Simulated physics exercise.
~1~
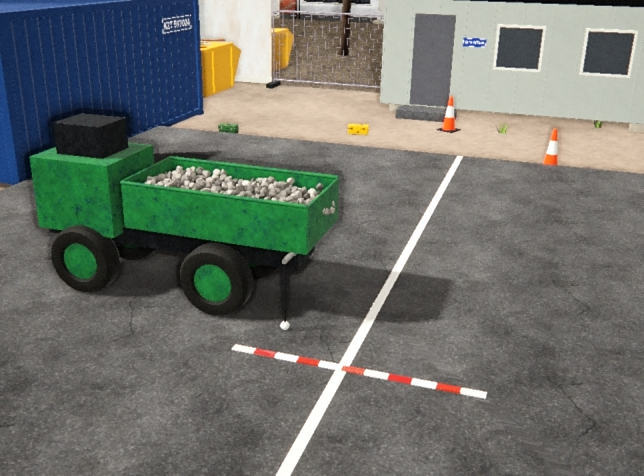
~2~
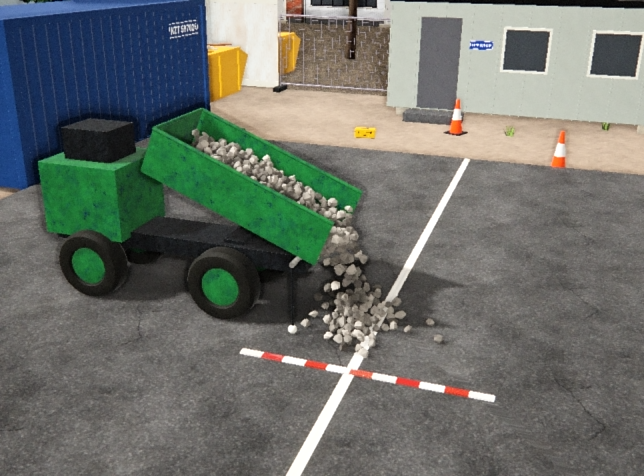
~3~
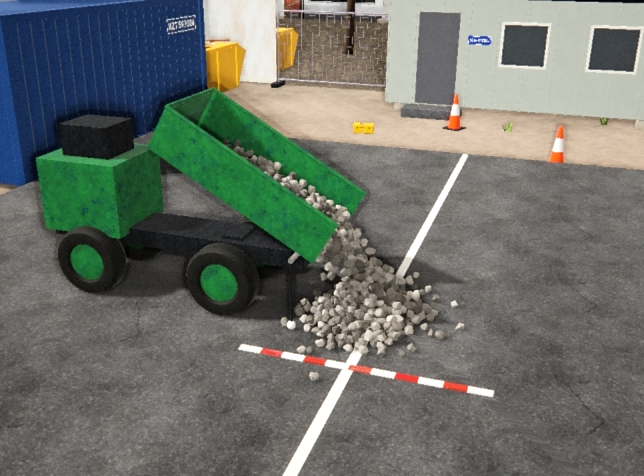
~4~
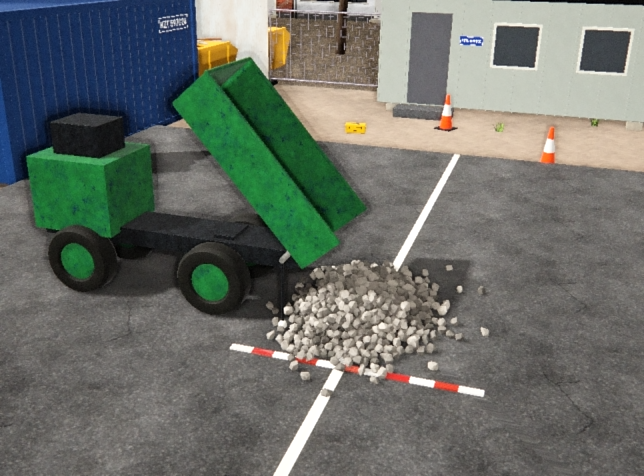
At the start, a green tipping truck stands on dark tarmac, its open bed level and filled with pale grey stones, with a white line and a red and white striped bar on the ground near its rear. The bed then tilts, its front end rising, and stones pour off the lower right end into a small heap. It tips slightly further, and the pile spreads over the line. Finally the bed rises steeply and empties. A broad mound of stones remains behind the truck, covering part of the line and reaching the striped bar, with a few strays lying to the right.
